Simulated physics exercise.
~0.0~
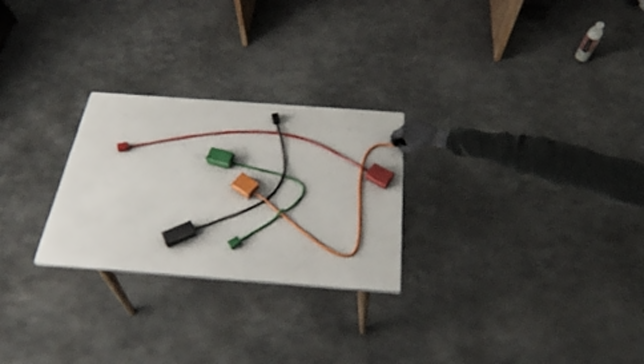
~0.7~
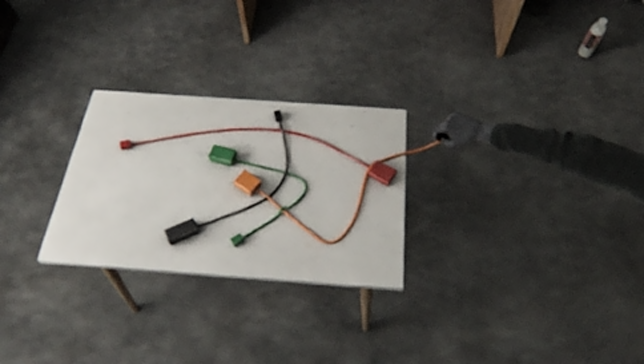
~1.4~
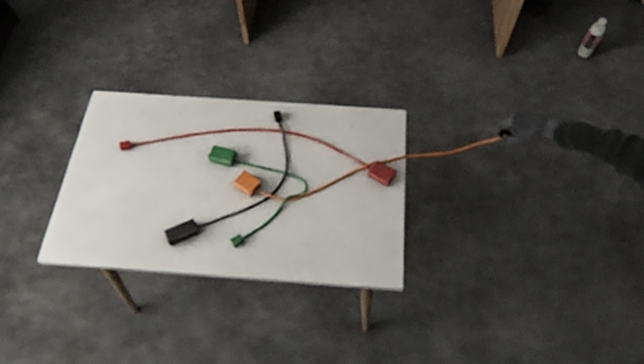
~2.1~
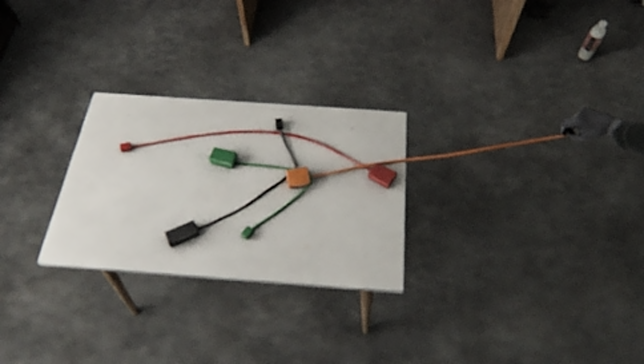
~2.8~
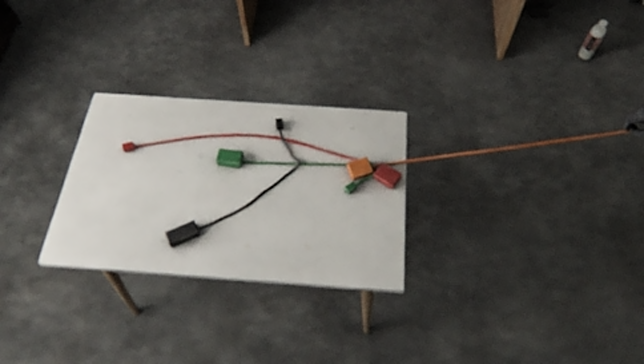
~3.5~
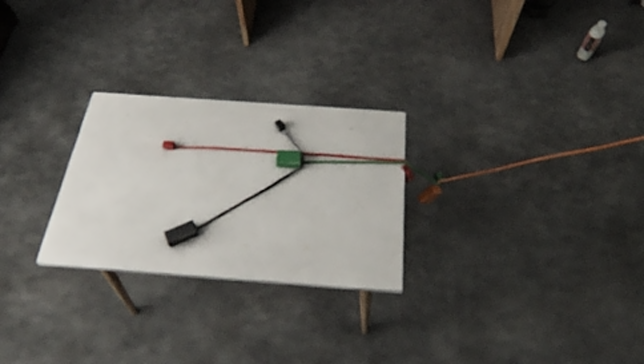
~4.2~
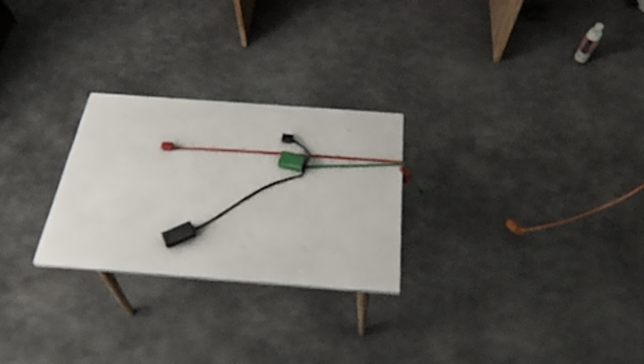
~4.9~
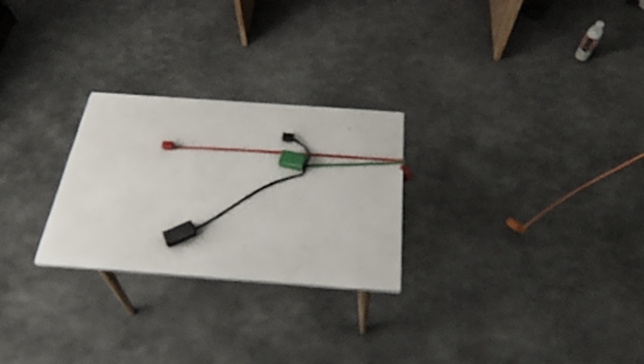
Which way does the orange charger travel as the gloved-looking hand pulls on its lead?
The orange charger moves to the right, sliding across the desk and off its edge.
The orange lead is pulled off the desk's right edge, dragging green and red chargers along.
